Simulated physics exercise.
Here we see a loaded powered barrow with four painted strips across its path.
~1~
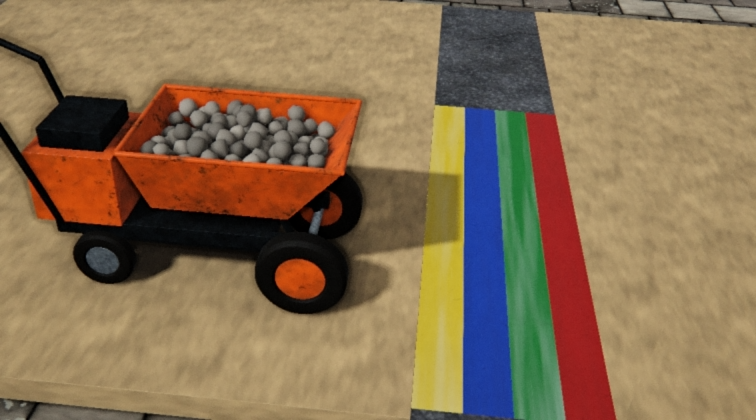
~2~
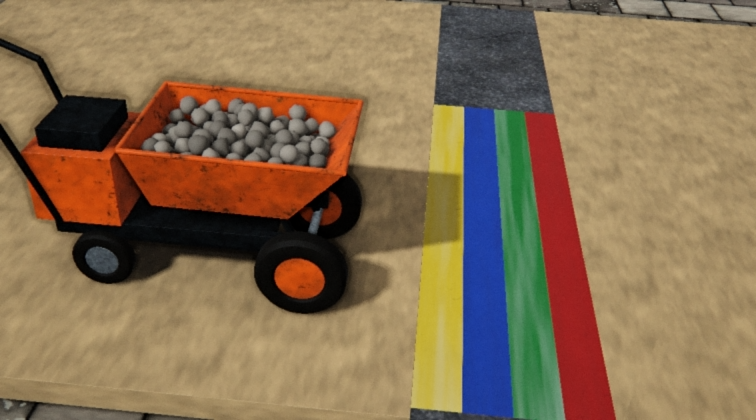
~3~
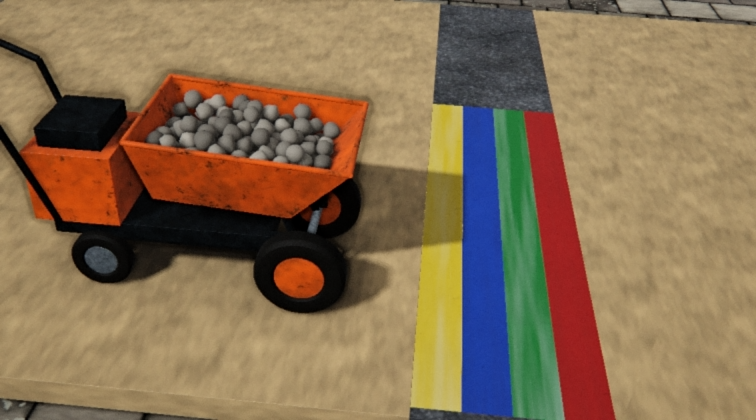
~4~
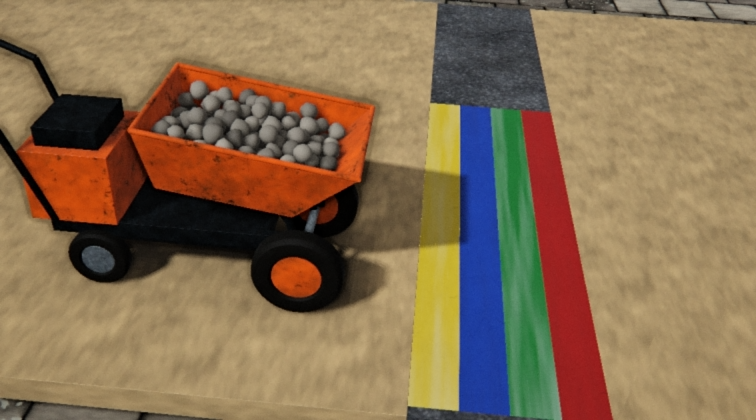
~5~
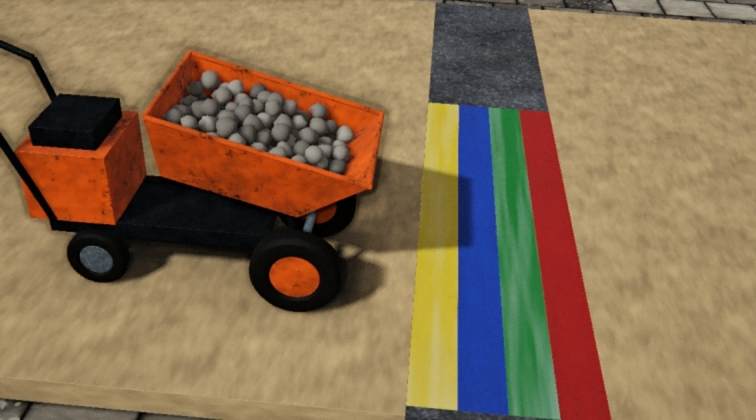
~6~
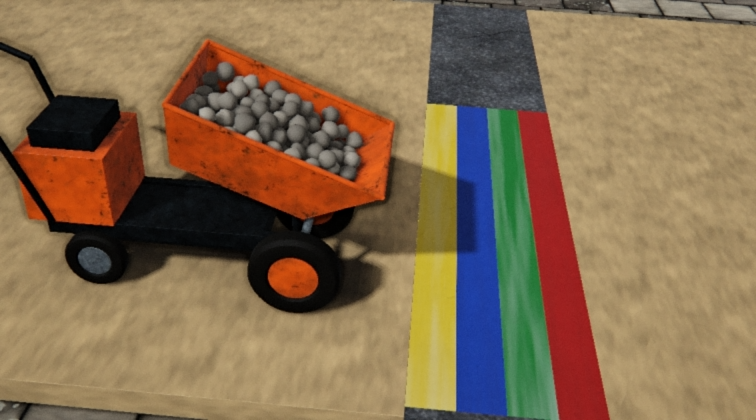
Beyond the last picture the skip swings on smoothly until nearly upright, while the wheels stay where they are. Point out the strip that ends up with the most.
The blue one ends up with the most.
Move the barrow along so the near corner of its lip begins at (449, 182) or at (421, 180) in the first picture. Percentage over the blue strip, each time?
The first stop gives 0 per cent; the second gives 10 per cent.
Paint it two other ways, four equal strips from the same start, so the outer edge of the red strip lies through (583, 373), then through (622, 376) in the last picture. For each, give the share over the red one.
10 per cent, then 10 per cent, roughly.
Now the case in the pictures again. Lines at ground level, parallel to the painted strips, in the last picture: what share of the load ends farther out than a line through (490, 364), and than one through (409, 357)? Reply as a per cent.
Around 40 in a hundred for the first, 70 in a hundred for the second.
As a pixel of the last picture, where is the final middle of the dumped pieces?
Roughly pixel (487, 278).
Just after the last frame, skip tipped steeply; every one in the skip.
A moment on, skip tipped right over; roughly two thirds in the skip; about a tenth over the yellow strip; roughly a quarter over the blue strip; just a few over the green strip; just a few falling.
Further on, skip tipped right over; roughly a quarter in the skip; about a tenth over the yellow strip; roughly a quarter over the blue strip; about a tenth over the green strip; about a tenth over the red strip; about a tenth off the paint.
When it is over, skip tipped right over; roughly a quarter in the skip; roughly a quarter over the yellow strip; roughly a quarter over the blue strip; about a tenth over the green strip; about a tenth over the red strip; about a tenth off the paint.
